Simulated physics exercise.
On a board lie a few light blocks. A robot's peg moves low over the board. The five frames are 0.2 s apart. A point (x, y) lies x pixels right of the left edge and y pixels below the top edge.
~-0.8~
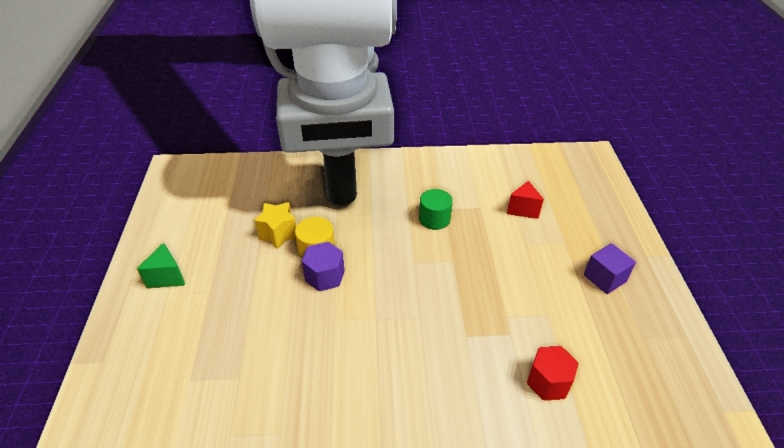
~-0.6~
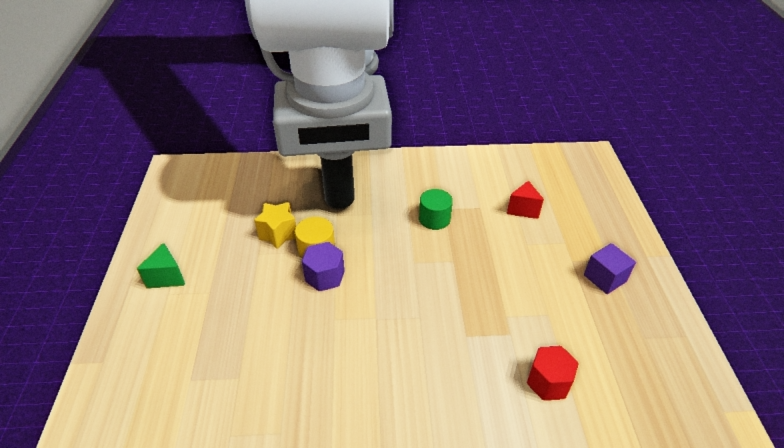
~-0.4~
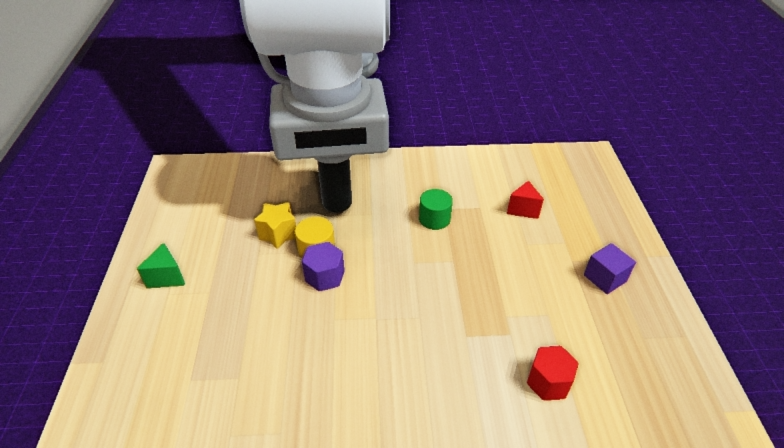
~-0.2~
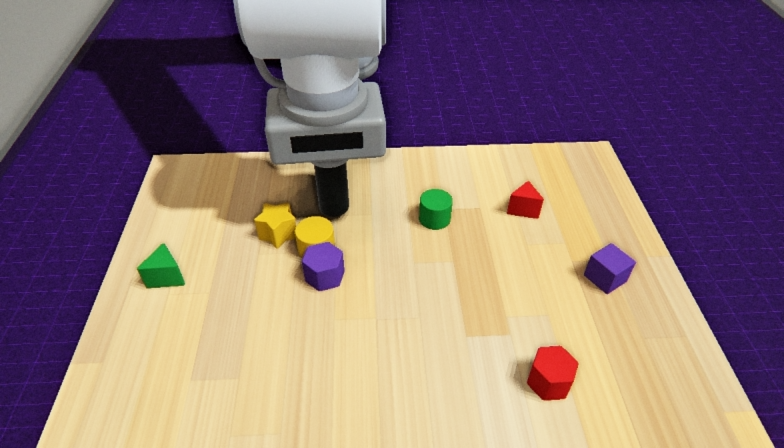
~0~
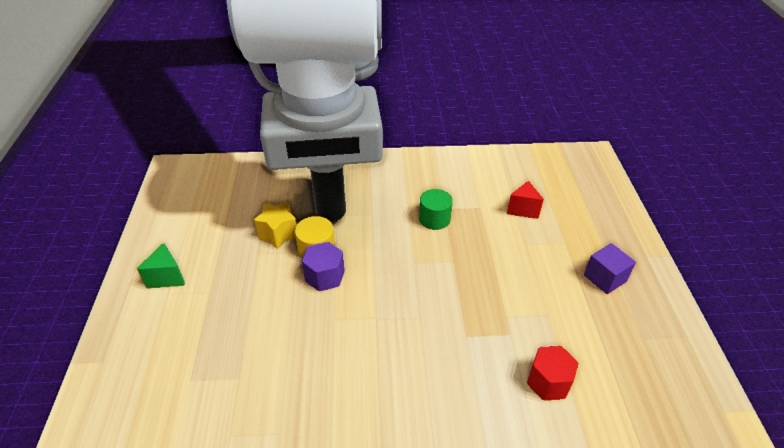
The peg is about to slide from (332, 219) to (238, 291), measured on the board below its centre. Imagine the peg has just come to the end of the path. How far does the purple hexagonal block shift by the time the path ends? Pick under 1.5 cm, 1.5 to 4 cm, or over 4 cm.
Between 1.5 and 4 cm.
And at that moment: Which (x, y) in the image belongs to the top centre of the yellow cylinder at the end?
The middle of its upper face will lie at (287, 268).
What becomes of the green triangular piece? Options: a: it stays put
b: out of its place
The correct letter is a.
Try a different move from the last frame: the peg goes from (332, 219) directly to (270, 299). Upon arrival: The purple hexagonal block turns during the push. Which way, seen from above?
Counterclockwise rotation.
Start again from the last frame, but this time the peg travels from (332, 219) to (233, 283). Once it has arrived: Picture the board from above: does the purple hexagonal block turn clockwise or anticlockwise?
Twists anticlockwise.
The first path, step by step. One third of the way, peg at (302, 236); yellow star-shaped block at (269, 216), turned 30° clockwise; yellow cylinder at (301, 248); purple hexagonal block at (326, 269), turned 25° anticlockwise.
Two thirds of the way, peg at (270, 259); yellow star-shaped block at (260, 220), turned 70° clockwise; yellow cylinder at (287, 267); purple hexagonal block at (328, 273), turned 40° anticlockwise.
At the end, peg at (236, 285); green triangular piece unmoved; yellow star-shaped block at (260, 220), turned 70° clockwise; yellow cylinder at (287, 268); purple hexagonal block at (328, 273), turned 40° anticlockwise.
